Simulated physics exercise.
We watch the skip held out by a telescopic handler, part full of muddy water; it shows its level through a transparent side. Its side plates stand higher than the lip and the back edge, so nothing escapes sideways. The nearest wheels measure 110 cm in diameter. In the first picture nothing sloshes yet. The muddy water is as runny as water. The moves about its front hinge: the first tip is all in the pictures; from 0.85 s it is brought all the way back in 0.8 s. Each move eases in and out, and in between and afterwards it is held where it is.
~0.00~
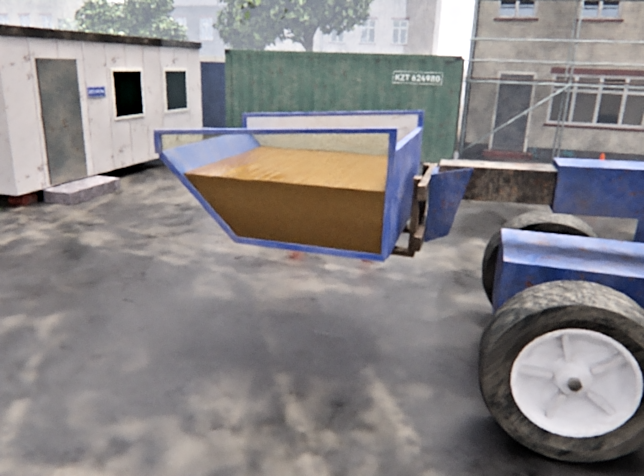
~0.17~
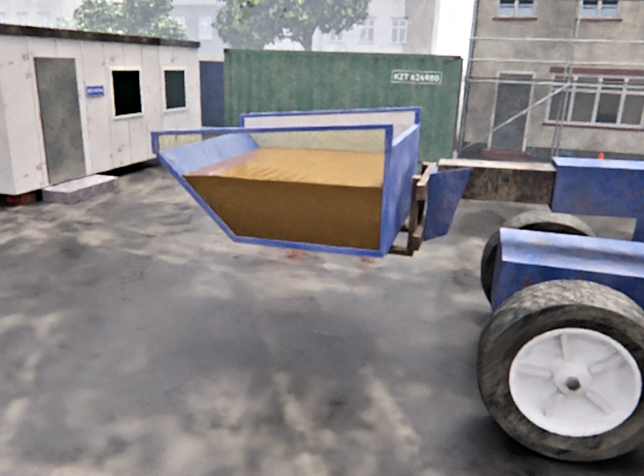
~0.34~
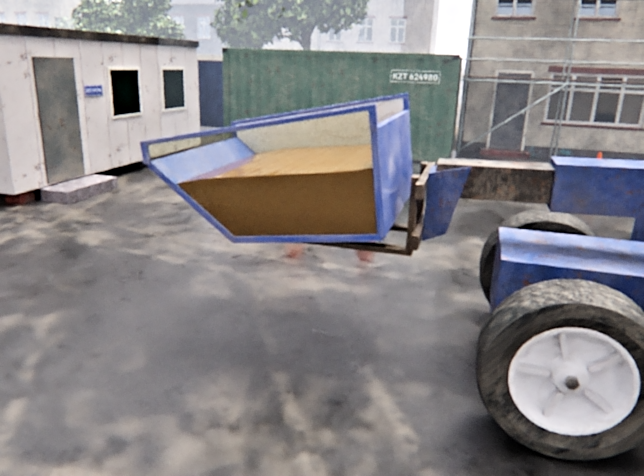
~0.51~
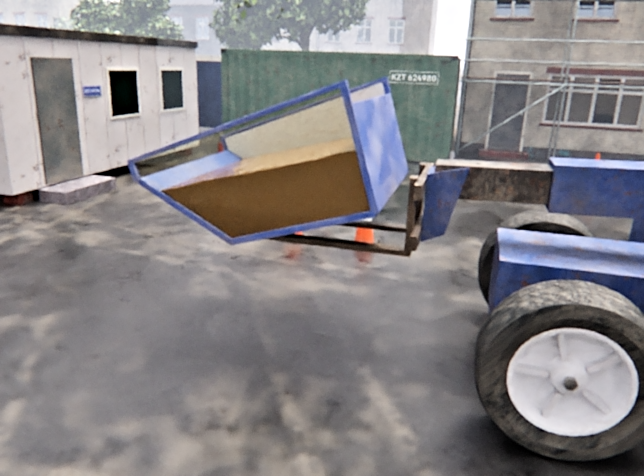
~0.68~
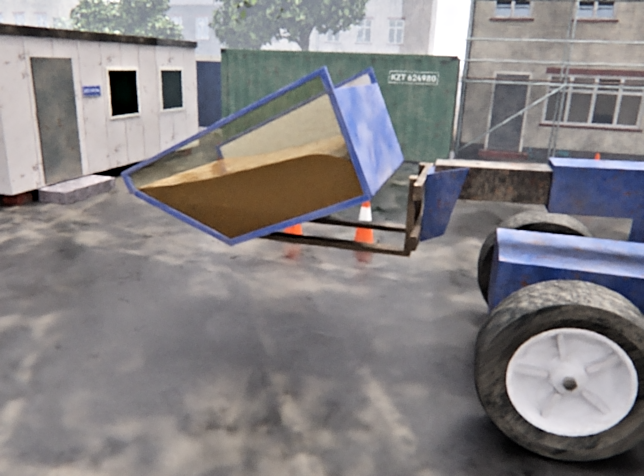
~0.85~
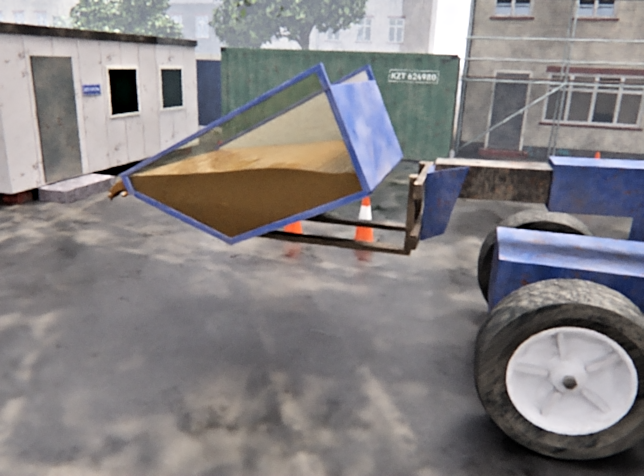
A blue-framed skip with a clear side, part full of brown muddy water, hangs on the arm of a blue machine with white-hubbed wheels at right. The still, slightly raised view shows a grey yard with a white cabin at left, a green container and buildings behind. The skip tilts forwards to the left, uncovering orange-and-white cones, then slows as the water sloshes and a little spills over the lip.
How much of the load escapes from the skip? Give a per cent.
Some 42 per cent goes overboard.
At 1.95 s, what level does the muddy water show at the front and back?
Front 26 cm, back 38 cm.
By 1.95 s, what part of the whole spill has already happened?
About 90 per cent.
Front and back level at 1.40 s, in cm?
About 38 cm in front and 4 cm behind.
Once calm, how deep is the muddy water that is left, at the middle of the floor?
Roughly 32 cm.
Then, 1.40 s in, the skip is at 4° forwards, the surface stands 37 cm on the front, 4 cm on the back; the loss stands at 35 per cent, over the front.
Then, 1.95 s in, the surface stands 25 cm on the front, 39 cm on the back; the loss stands at 38 per cent, over the front.
Then, 2.45 s in, the surface stands 8 cm on the front, 51 cm on the back; the loss stands at 38 per cent, over the front.
Then, 4.53 s in, the loss stands at 42 per cent, over the front, 343 of 819 litres.
